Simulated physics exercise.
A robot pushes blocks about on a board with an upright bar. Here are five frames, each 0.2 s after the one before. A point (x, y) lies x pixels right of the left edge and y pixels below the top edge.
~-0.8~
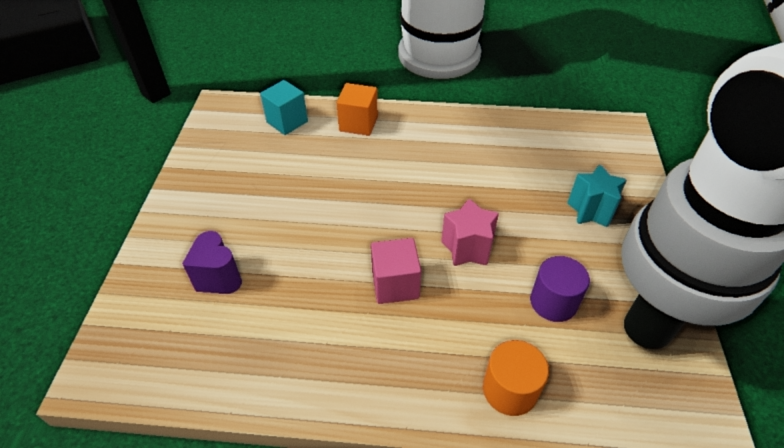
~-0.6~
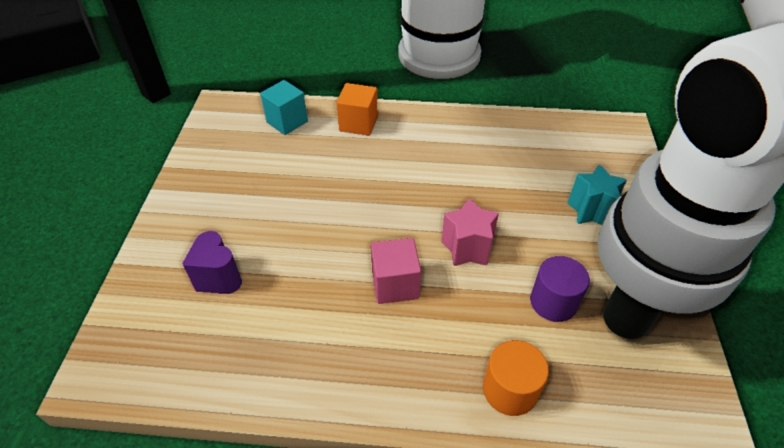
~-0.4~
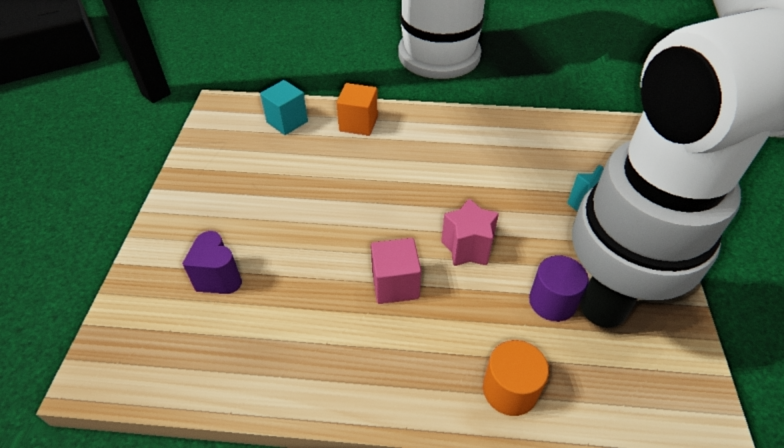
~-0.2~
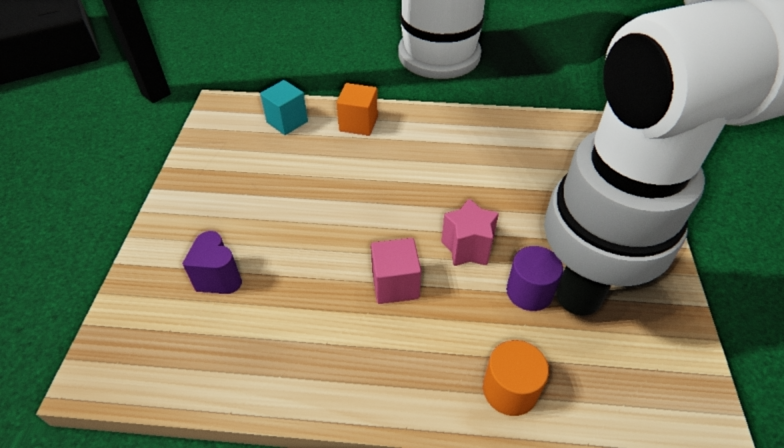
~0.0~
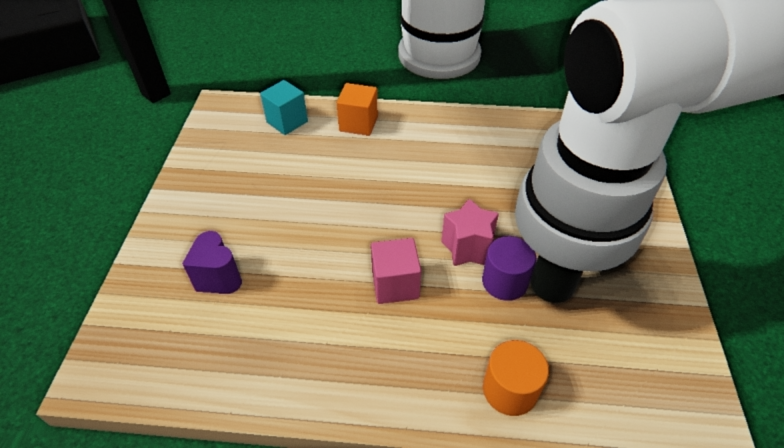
A white robot arm with a black tip moves steadily leftward over a striped wooden board on a green surface, seen from above at an angle by a still camera. Teal and orange cubes sit at the back, a purple heart at left, a pink cube and star near the middle, an orange cylinder in front. The arm covers a teal star at right, then pushes a purple cylinder left toward the pink star.
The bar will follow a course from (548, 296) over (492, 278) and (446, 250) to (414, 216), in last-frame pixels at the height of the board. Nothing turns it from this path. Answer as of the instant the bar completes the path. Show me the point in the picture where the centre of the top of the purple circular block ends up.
Its top centre lands on (392, 219).
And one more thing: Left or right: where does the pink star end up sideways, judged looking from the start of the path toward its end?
The right-hand side.
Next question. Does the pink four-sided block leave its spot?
Yes, it checks out.
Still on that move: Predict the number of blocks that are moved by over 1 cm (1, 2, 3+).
The answer will be at least three.
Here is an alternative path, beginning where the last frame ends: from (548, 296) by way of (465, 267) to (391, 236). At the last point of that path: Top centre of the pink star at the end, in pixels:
By then it is at (418, 185).
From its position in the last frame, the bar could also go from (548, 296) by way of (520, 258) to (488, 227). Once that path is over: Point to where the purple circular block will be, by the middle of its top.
Most likely (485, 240).
On the path given first. One third of the way, bar at (494, 268); pink star at (447, 209), turned 70° clockwise; purple circular block at (452, 243).
Two thirds of the way, bar at (447, 240); pink four-sided block at (380, 258), turned 35° anticlockwise; pink star at (430, 194); purple circular block at (405, 226).
At the end, bar at (414, 206); pink four-sided block at (378, 258), turned 40° anticlockwise; pink star at (400, 162), turned 120° clockwise; purple circular block at (392, 219); orange circular block in place.
